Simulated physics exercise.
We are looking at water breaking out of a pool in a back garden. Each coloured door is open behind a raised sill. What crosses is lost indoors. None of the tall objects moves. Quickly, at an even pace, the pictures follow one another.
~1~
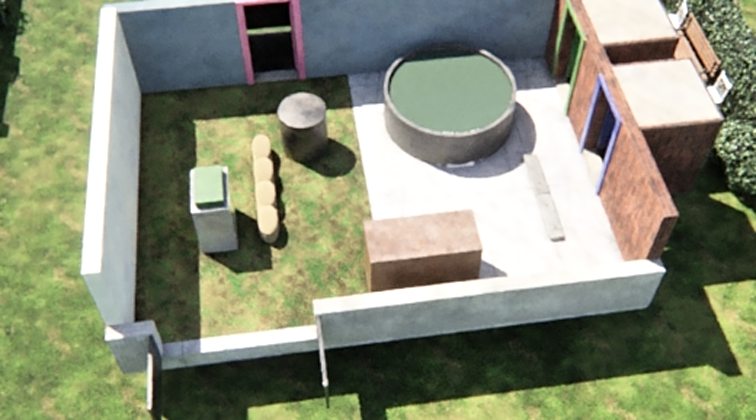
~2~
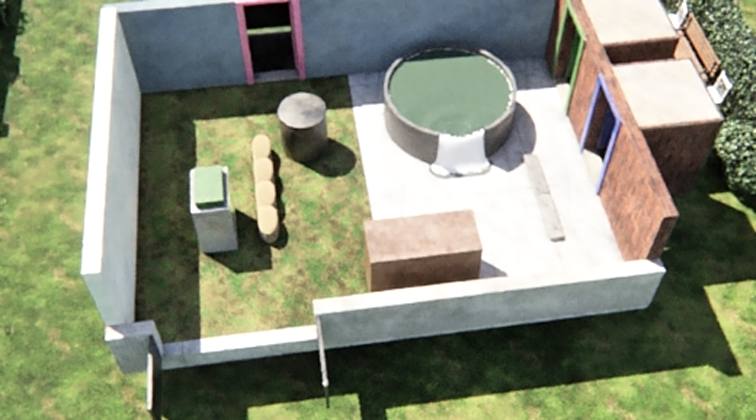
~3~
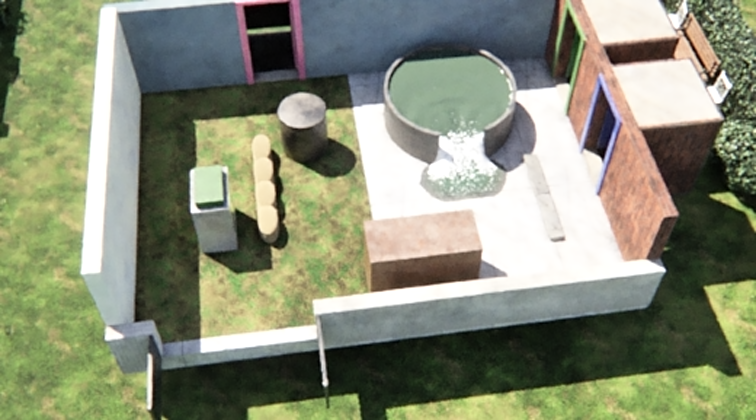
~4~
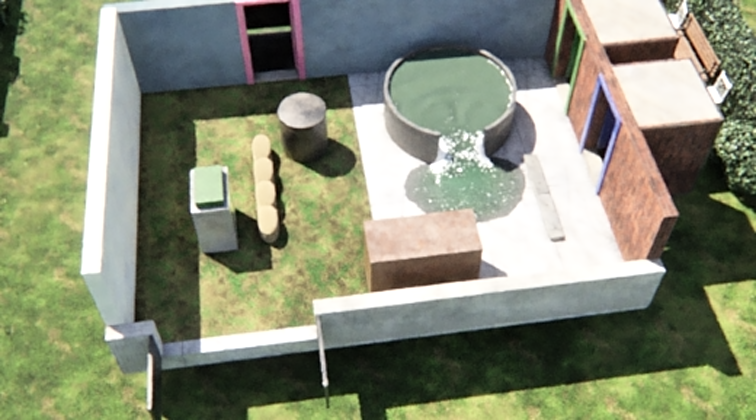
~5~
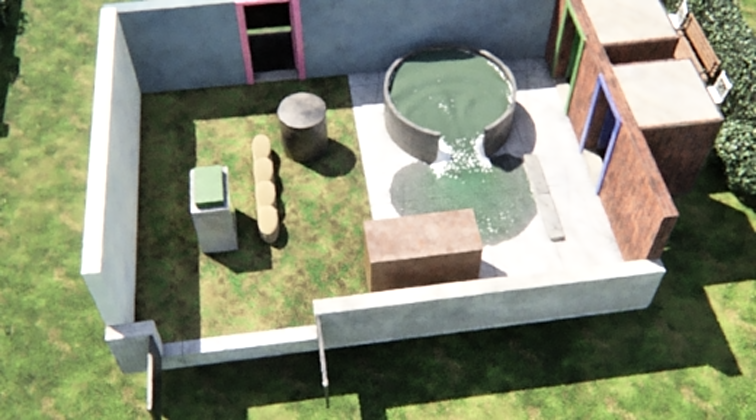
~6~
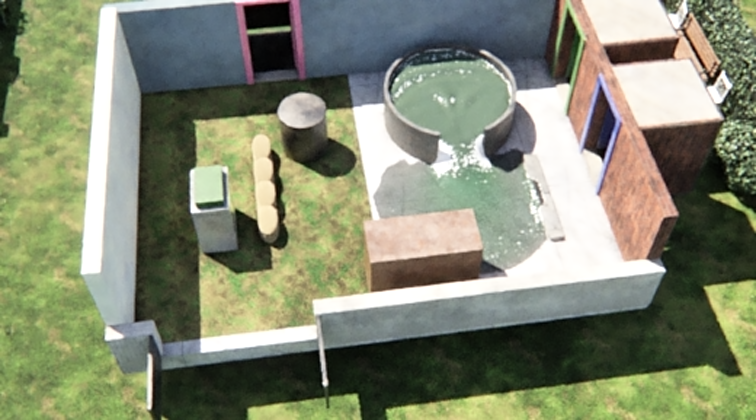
Green water pouring through a gap in a round pool's near side, then spreading in a widening puddle across the pale paving.
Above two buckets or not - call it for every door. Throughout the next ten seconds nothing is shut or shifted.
Pink door: Not above two buckets; green door: Above two buckets; blue door: Not above two buckets.
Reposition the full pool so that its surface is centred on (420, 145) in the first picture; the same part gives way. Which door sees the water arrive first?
In my view it is the blue door.
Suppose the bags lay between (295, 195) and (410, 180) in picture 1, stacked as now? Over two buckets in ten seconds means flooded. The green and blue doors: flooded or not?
Looks like green crosses it and blue stays short of it.
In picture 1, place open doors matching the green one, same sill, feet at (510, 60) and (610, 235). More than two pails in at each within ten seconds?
The first door ends up above and the second ends up above.
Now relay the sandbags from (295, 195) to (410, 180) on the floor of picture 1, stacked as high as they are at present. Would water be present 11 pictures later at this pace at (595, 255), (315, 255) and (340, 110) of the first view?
Taking the three spots in order: Swamped, swamped, untouched.
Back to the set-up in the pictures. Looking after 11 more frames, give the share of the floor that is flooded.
Roughly 30 percent, I'd say.
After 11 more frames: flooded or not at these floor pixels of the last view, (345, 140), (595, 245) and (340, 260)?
Lab note, in the order given: Unwetted, wet through, wet through.
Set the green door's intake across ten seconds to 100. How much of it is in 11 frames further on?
I'd say some 0 per cent.
A moment on, water covers 20 % of the floor; the pink door not reached, the green door not reached, the blue door not reached.
Next, water covers 30 % of the floor; the pink door not reached, the green door not reached, the blue door not reached.
Then, water covers 45 % of the floor; the pink door not reached, the green door not reached, the blue door wet at the sill, nothing in.
Later, water covers 70 % of the floor; the pink door not reached, the green door under two buckets in, the blue door wet at the sill, nothing in.
In the end, water covers 85 % of the floor; the pink door wet at the sill, nothing in, the green door far over two buckets in, the blue door wet at the sill, nothing in.
